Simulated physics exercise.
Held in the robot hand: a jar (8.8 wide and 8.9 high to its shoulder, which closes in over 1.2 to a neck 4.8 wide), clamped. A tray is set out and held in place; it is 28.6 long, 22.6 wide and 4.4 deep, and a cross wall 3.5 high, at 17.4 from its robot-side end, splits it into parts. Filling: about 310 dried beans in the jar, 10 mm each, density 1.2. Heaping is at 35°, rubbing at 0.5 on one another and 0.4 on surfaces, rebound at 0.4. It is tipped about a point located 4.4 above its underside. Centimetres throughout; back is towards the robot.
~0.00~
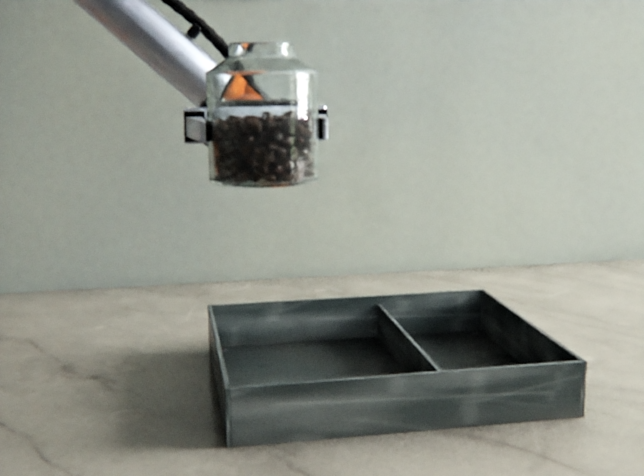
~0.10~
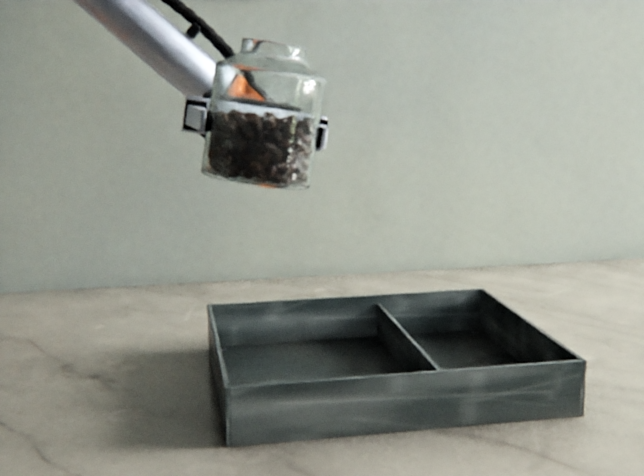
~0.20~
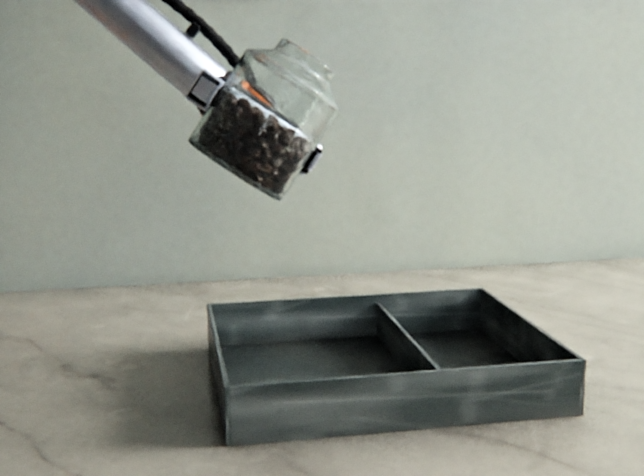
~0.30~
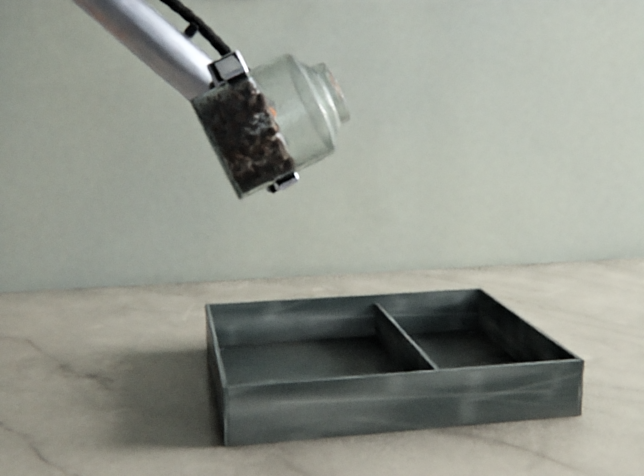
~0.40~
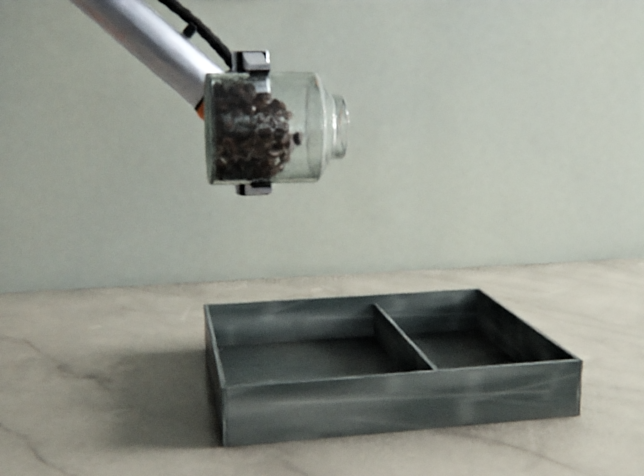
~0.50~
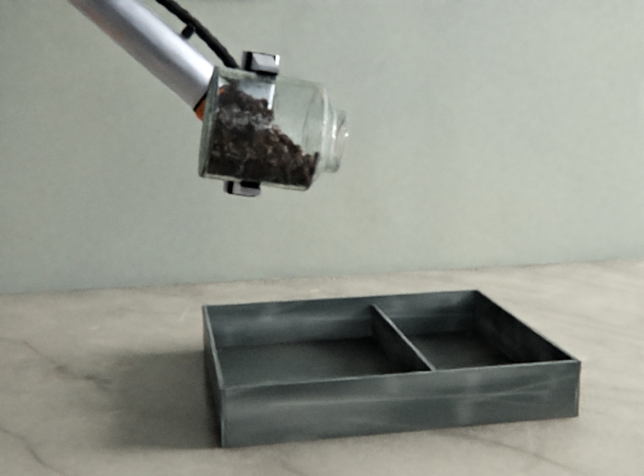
A clear glass jar partly filled with dark beans is held by a silvery robot arm at upper left, seen from the side and slightly above against a plain grey-green wall. Below it, a dark grey tray with one divider rests on a pale, veined stone surface. The arm's gripper turns the jar clockwise until its neck points right, dipping slightly, and the beans shift inside.
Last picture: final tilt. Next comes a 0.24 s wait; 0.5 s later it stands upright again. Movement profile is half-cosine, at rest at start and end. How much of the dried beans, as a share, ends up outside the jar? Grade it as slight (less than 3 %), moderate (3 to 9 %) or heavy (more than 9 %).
Slight.
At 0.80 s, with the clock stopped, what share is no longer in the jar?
I'd put it at around 0 per cent.
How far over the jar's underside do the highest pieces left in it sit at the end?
Looks like roughly 7.5 cm, measured from the underside.
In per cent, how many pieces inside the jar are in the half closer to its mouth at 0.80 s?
Roughly 45 percent.
After 0.80 s, tipped 97°, highest piece 25 above the table; 307 in the jar, 1 in the far-side part.
After 1.09 s, tipped 20°, highest piece 28 above the table; 306 in the jar, 1 in the robot-side part, 1 in the far-side part.
After 1.44 s, upright, highest piece 26 above the table; 306 in the jar, 1 in the robot-side part, 1 in the far-side part.
After 2.14 s, upright, highest piece 26 above the table; 306 in the jar, 1 in the robot-side part, 1 in the far-side part.
In the end, 306 in the jar, 1 in the robot-side part, 1 in the far-side part. That is 1 % outside the jar.
